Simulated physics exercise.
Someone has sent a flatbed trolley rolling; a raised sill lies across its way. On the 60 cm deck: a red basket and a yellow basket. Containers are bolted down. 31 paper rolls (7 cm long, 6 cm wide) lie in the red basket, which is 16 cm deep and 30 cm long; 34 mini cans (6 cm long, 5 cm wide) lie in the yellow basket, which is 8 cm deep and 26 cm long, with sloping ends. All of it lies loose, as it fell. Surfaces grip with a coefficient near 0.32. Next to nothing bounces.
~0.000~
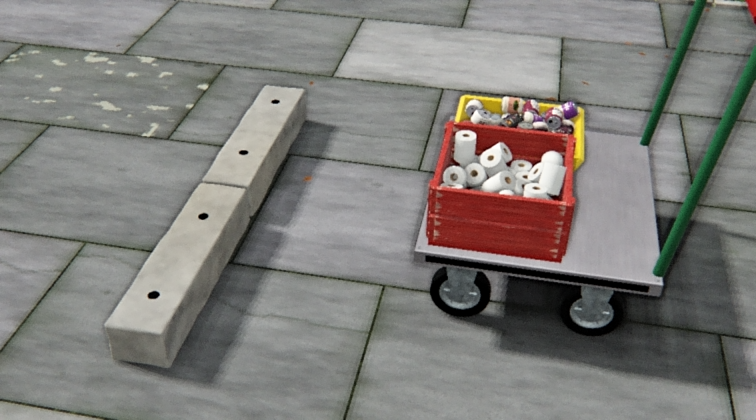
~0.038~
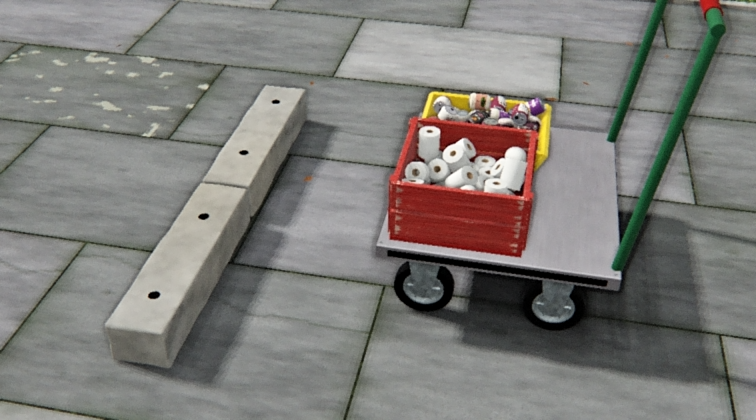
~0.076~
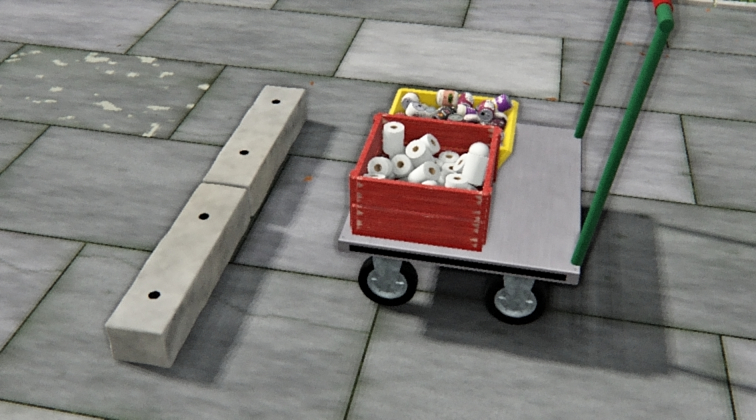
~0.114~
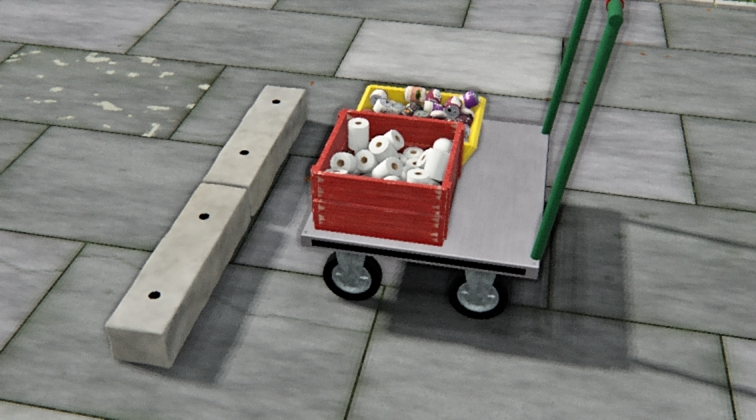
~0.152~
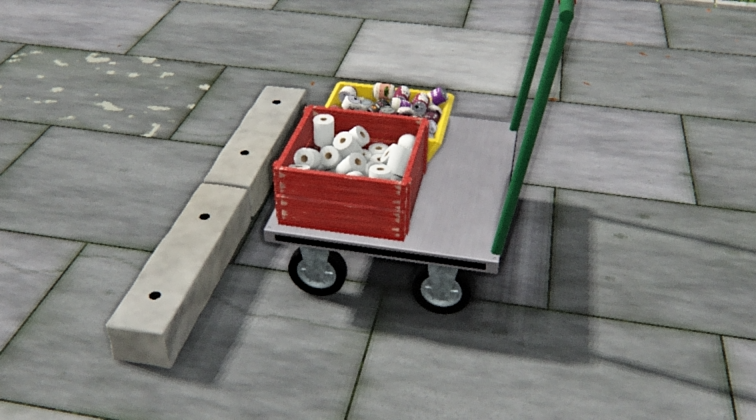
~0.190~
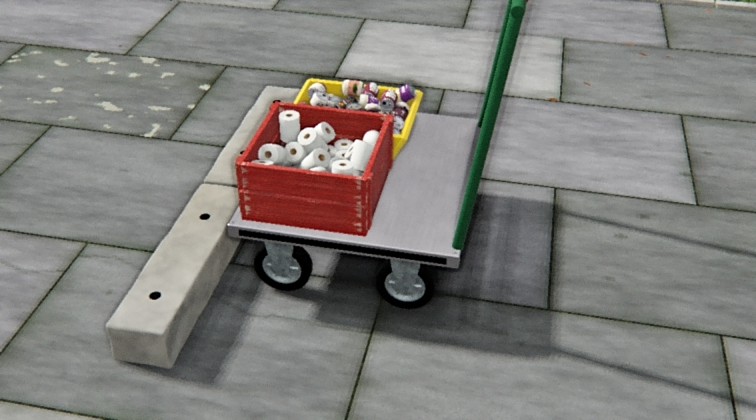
The clip shows a flatbed trolley with green handle bars rolling steadily left across grey paving toward a long raised sill, carrying a red basket of white paper rolls and a yellow basket of small cans, which ride along on its deck.
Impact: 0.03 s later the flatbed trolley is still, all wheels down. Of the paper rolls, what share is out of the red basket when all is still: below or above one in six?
Out of the red basket go less than a sixth of the paper rolls.
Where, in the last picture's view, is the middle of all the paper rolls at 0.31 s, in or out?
Around (260, 166).
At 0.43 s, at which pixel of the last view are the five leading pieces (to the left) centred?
At about (216, 66).
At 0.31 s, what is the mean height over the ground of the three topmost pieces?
About 44 cm.
After 0.21 s, the wheels strike.
After 0.31 s, the red basket has all 31 and the yellow basket is down by 3 of 34.
After 0.43 s, the red basket has all 31 and the yellow basket is down by 7 of 34.
After 0.66 s, the red basket is down by 1 of 31 and the yellow basket is down by 12 of 34.
Final count (at 1.17 s), the red basket is down by 1 of 31 and the yellow basket is down by 12 of 34. Asked share, 1 of 31, 3 per cent.
